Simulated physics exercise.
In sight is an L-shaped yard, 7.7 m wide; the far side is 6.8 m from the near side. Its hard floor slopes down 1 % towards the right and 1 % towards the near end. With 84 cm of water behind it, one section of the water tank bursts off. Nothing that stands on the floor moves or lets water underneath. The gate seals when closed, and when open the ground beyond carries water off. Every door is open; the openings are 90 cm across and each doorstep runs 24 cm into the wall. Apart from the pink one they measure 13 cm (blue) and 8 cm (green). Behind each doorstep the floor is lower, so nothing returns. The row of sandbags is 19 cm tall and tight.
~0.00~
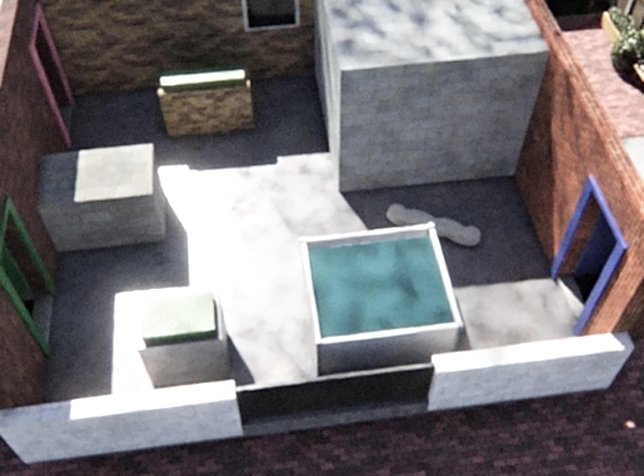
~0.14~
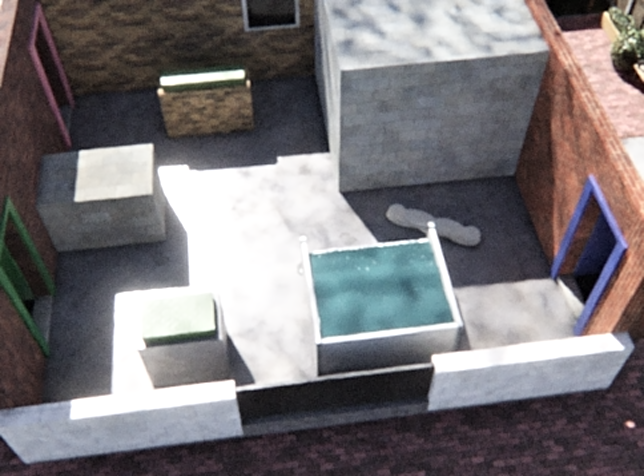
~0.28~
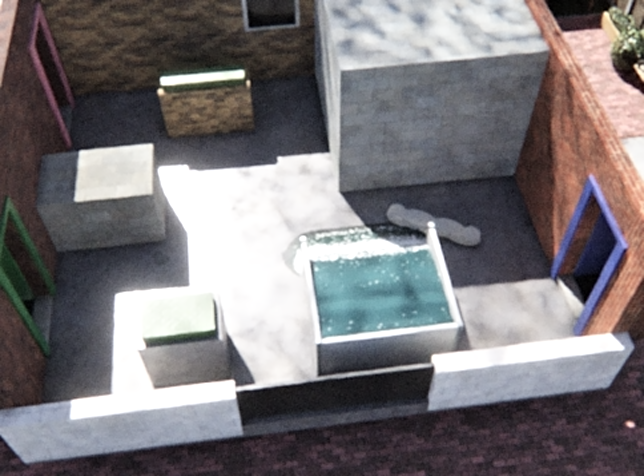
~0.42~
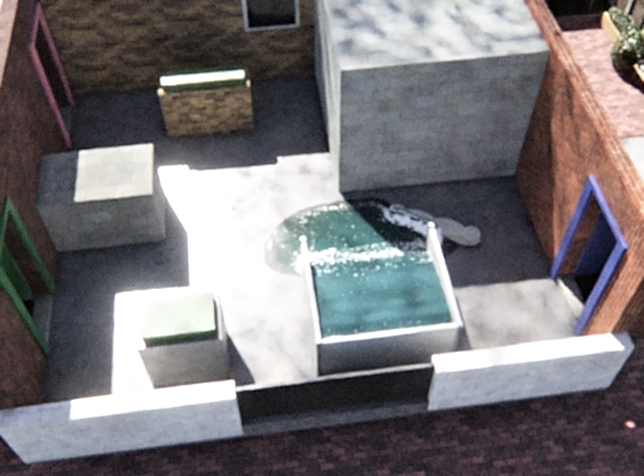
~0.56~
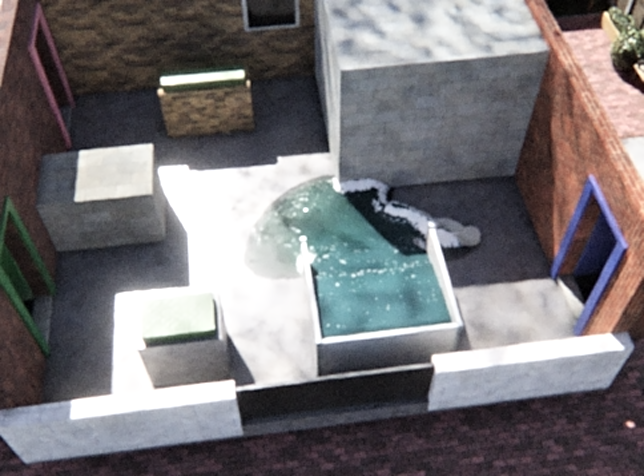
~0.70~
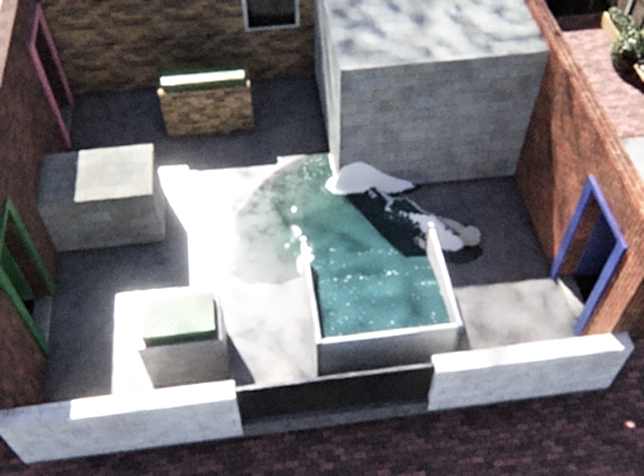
Water pours from the far side of a tank and spreads across the walled yard's floor.
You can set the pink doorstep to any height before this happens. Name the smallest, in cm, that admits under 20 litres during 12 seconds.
Close to 12.5 cm is just enough.
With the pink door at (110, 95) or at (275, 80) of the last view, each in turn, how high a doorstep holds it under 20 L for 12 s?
Roughly 11.0 and 21 cm.
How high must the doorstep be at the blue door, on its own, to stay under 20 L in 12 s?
About 11.0 cm at blue.
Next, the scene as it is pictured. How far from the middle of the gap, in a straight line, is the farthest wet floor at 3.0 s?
About 6.6 m.
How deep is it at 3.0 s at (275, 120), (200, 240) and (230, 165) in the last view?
In that order: 5, 4 and 5 cm.
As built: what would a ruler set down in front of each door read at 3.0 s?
Depths in cm: Blue 8, pink 17, green 0.
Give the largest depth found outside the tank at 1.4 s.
Roughly 54 cm.
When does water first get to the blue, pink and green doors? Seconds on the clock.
Arrival: Blue 1.6 s, pink 2.6 s, green 5.5 s.
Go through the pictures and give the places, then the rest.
In the first frame, the water tank at (378, 284) is whole and still, 84 cm deep; the pink door at (54, 83) is dry.
In the second frame, the front is at a hidden place, 0.3 m from the gap on the far side; 0.5 m2 of floor is wet, 84 cm left at the back.
In the third frame, the gap is on the far side, the front 0.8 m out at (318, 234); the back of the water tank holds 80 cm.
In the fourth frame, the gap is on the far side, the front 1.4 m out at (321, 208); the back of the water tank holds 73 cm.
In the fifth frame, water pours out on the far side and has run 2.0 m, to (316, 181); about 13 cm deep outside, 72 cm at the back.
In the sixth frame, the gap is on the far side, the front 2.6 m out at (312, 156); the back of the water tank holds 66 cm; the pink door at (54, 83), 6.2 m from the gap, is still 3.9 m from the nearest water.
After 1.4 s water covers 40 % of the floor, deepest (54 cm) near (354, 196); it has not reached the pink door.
After 3.0 s water covers 65 % of the floor, deepest (34 cm) near (557, 370); 17 cm at the pink door, 4 litres in over its 11 cm doorstep.
After 12.0 s water covers 95 % of the floor, deepest (15 cm) near (418, 232); 2 cm at the pink door, 33 litres in over its 11 cm doorstep.
At the pink door as built, the water arrived by 2.6 s and peaked near 17 cm at 4.2 s.
With a doorstep of 10.5 cm, 39 litres would have come in within the 12 s; with 14 cm, 11 litres. So under 20 litres takes about 12.5 cm.
